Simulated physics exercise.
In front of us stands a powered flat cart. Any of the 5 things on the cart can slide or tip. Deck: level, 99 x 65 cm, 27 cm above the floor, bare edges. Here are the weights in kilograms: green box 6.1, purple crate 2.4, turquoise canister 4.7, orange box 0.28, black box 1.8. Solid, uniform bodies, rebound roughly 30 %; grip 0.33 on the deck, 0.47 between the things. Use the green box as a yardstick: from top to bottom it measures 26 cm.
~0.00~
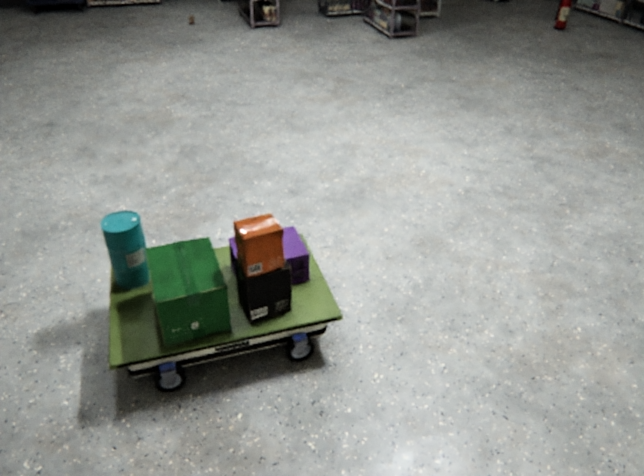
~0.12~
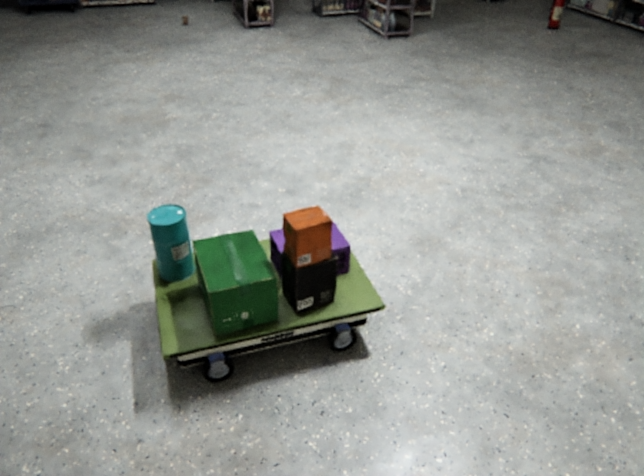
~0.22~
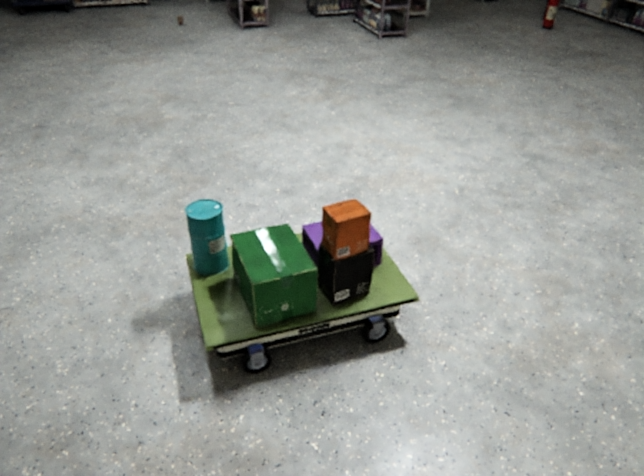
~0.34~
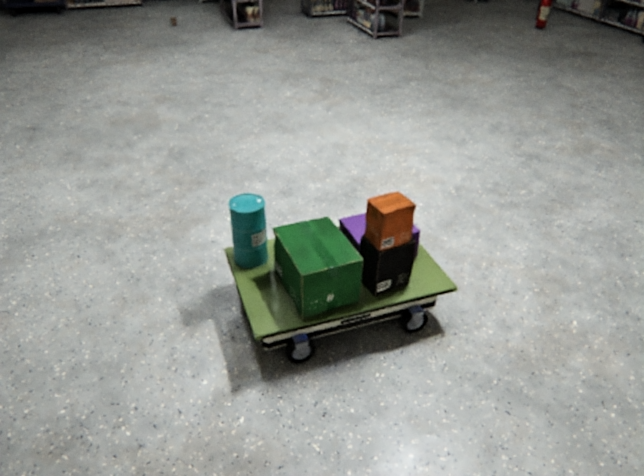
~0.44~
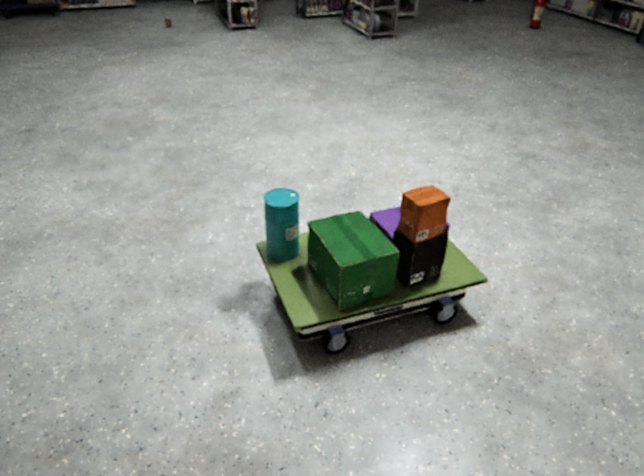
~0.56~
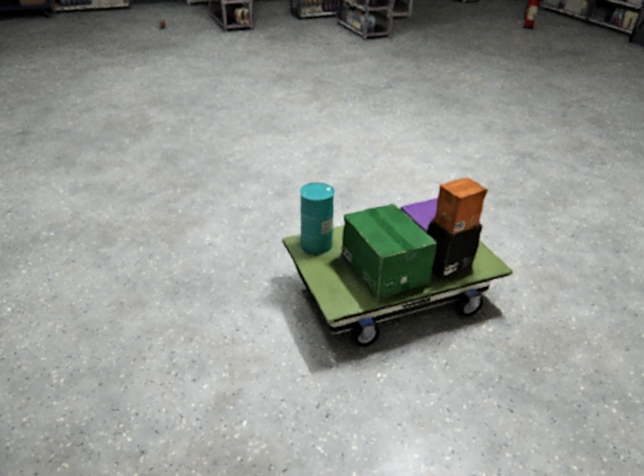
A flat cart carrying boxes and a turquoise canister rolls rightward across the grey floor.
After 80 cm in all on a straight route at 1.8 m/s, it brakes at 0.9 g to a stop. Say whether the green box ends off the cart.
Looks like the green box does not fall off.
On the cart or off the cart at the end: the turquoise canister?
When everything stops, the turquoise canister is still in bounds.
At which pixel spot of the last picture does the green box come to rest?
Near (440, 237).
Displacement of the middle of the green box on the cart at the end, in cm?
32 cm.
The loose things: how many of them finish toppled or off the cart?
3 of them.
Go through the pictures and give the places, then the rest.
Cart has run 0 cm; green box (188, 289), in the first picture.
Cart has run 22 cm; orange box (307, 236); black box (309, 276), in the second picture.
Cart has run 40 cm; turquoise canister (208, 238), in the third picture.
Cart has run 61 cm; orange box (389, 221); black box (386, 260), in the fourth picture.
Cart has run 79 cm; turquoise canister (282, 225), in the fifth picture.
Cart has run 95 cm; green box (386, 250) slid 4 cm; orange box (460, 205) slid 4 cm, in the sixth picture.
After 0.66 s, cart has run 98 cm, stopped; green box slid 13 cm near (408, 244); orange box slid 15 cm; purple crate slid 13 cm.
After 0.86 s, cart has run 98 cm, stopped; purple crate now off the cart; green box slid 28 cm near (435, 238); orange box slid 32 cm.
After 1.26 s, cart has run 98 cm, stopped; orange box and black box now off the cart; green box slid 32 cm near (440, 237); turquoise canister slid 31 cm.
After 1.56 s, cart has run 98 cm, stopped; green box slid 32 cm near (440, 237); turquoise canister slid 31 cm.
At rest (1.8 s), off the cart, purple crate, orange box and black box; not toppled but over 10 cm from the start, green box and turquoise canister. In the last view, green box near (440, 237).
